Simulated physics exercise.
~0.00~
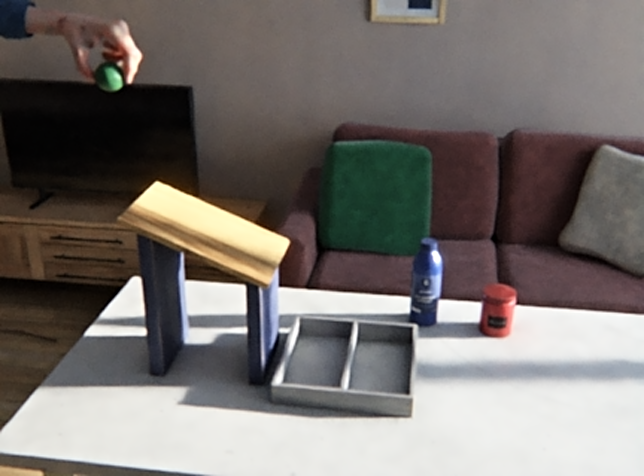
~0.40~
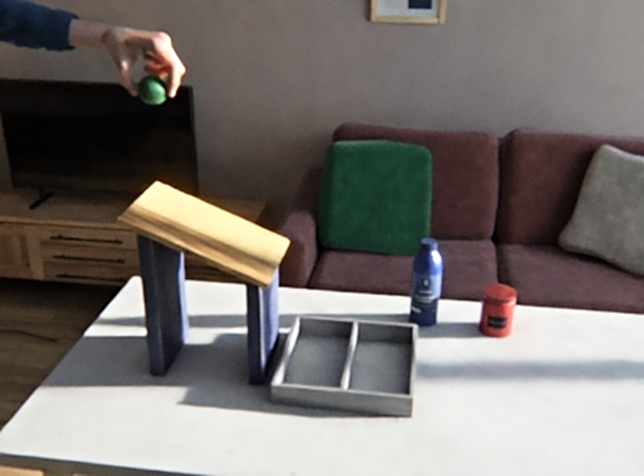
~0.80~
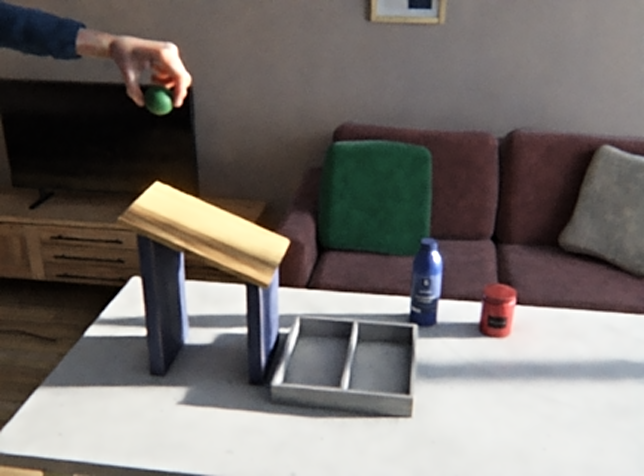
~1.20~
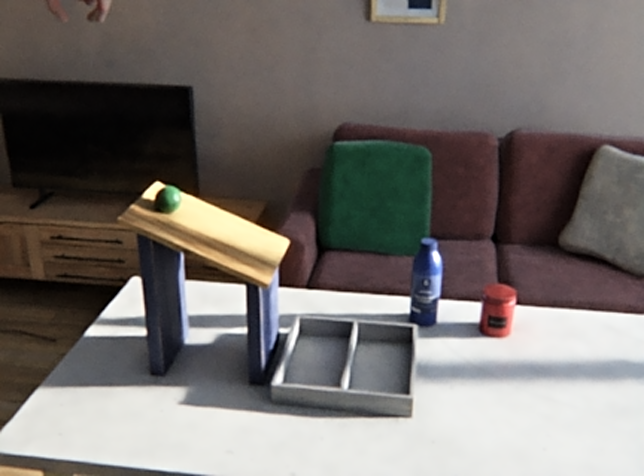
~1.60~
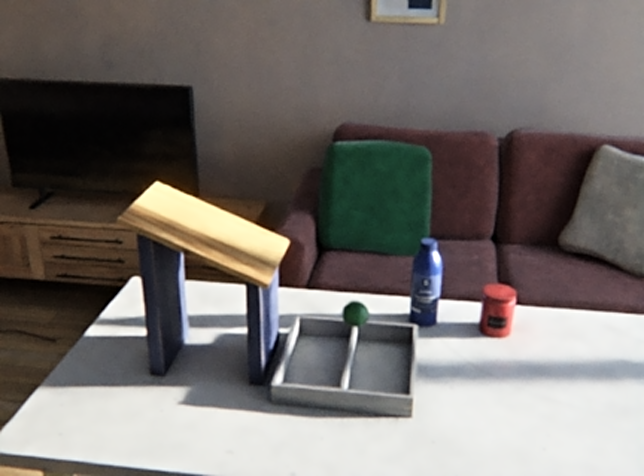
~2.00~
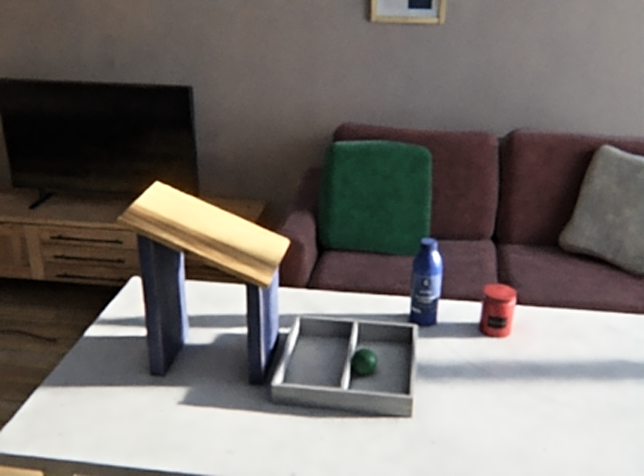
A hand releasing a green ball above a sloping wooden board, the ball descending rightward and ending in the tray's farther bay.
